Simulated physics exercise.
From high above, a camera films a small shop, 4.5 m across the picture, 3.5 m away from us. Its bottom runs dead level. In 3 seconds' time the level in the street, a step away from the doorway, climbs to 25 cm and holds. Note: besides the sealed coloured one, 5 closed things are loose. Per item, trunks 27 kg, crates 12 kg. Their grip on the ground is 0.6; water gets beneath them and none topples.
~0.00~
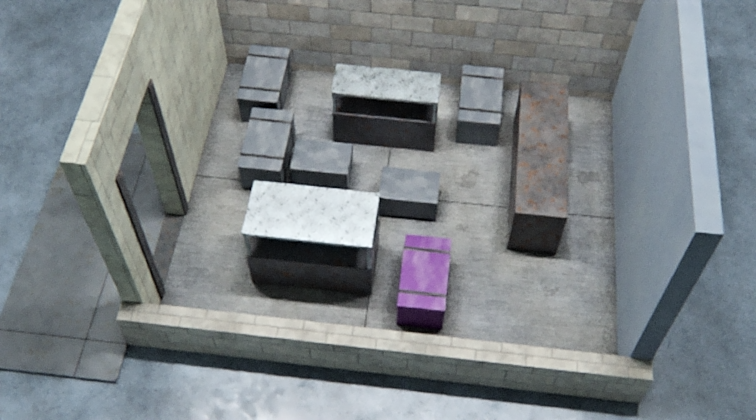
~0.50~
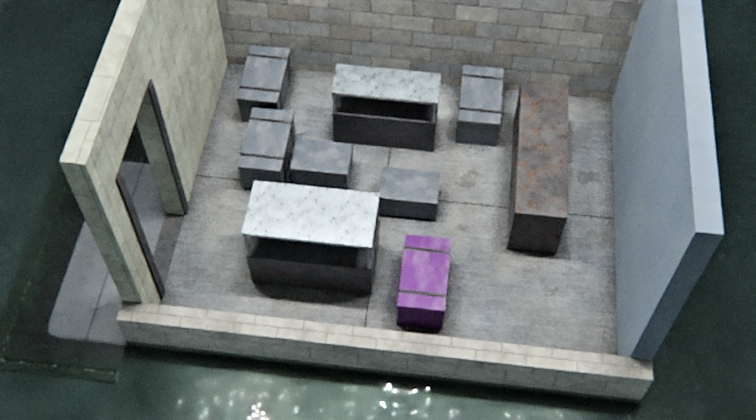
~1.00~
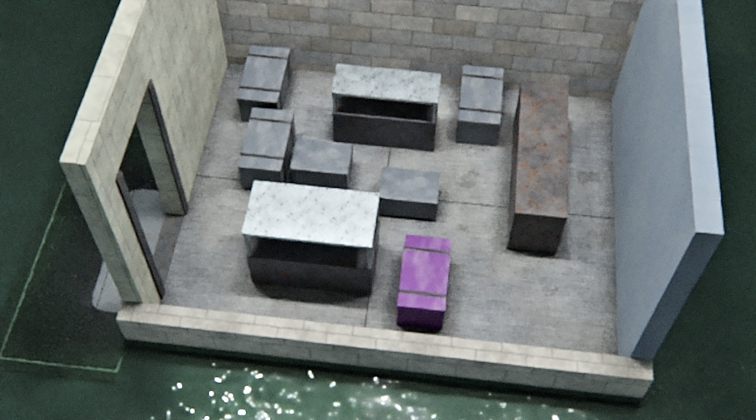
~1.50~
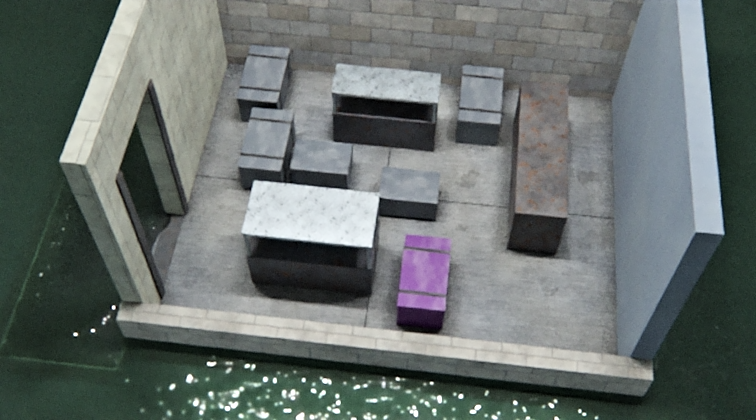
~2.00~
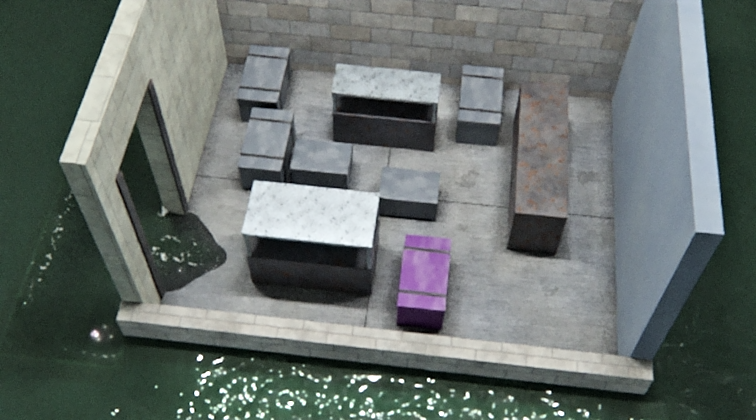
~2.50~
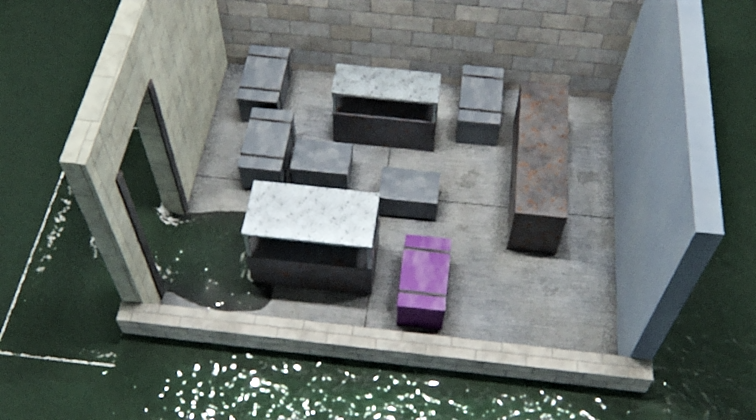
The video shows a high view of a small shop with grey boxes, counters and a purple trunk as dark green water covers the ground outside, then spreads through the left doorway across the floor while the furnishings stay still.
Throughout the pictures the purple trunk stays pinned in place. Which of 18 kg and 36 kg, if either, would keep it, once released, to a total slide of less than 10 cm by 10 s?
Passing pick: None.
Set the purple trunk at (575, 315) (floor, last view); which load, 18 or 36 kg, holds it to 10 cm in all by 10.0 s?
Result: Both fail.
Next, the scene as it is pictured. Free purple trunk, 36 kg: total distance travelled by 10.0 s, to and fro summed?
The total path comes to around 40 cm.
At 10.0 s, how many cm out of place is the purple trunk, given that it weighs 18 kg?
I'd put it at about 250 cm.
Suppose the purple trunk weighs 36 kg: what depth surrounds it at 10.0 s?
10 cm, roughly.
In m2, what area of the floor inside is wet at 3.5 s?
Somewhere about 3.0 m2, give or take.
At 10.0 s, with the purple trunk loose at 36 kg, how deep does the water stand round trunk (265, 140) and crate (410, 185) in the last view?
Around 9 cm and 9 cm.
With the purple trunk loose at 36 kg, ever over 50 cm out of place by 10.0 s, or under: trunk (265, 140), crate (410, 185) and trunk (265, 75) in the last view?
Reading the three in turn gives not surpassed, surpassed and not surpassed.
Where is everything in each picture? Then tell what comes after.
The purple trunk at (425, 272) rests on the ground; 0.0 m2 under water; 0 of 6 have shifted, in the first picture.
The purple trunk at (425, 272), on the bottom; water covers 0.0 m2; 0 of 6 have shifted, in the second picture.
The purple trunk at (425, 272) rests on the ground; water covers 0.0 m2; 0 of 6 have shifted, in the third picture.
The purple trunk at (425, 272), on the bottom; water covers 0.0 m2; 0 of 6 have shifted, in the fourth picture.
The purple trunk at (425, 272), on the bottom; 0.3 m2 under water; 0 of 6 have shifted, in the fifth picture.
The purple trunk at (425, 272), on the bottom; 0.9 m2 under water; 0 of 6 have shifted, in the sixth picture.
After 3.5 s the purple trunk would be 0 cm from its start with 18 kg and 0 cm from its start with 36 kg; 0 cm of water round it then.
After 4.5 s the purple trunk would be 11 cm from its start with 18 kg and 0 cm from its start with 36 kg; 6 cm of water round it then.
After 7.0 s the purple trunk would be 151 cm from its start with 18 kg and 5 cm from its start with 36 kg; 6 cm of water round it then.
After 10.0 s the purple trunk would be 273 cm from its start with 18 kg and 29 cm from its start with 36 kg; 10 cm of water round it then.
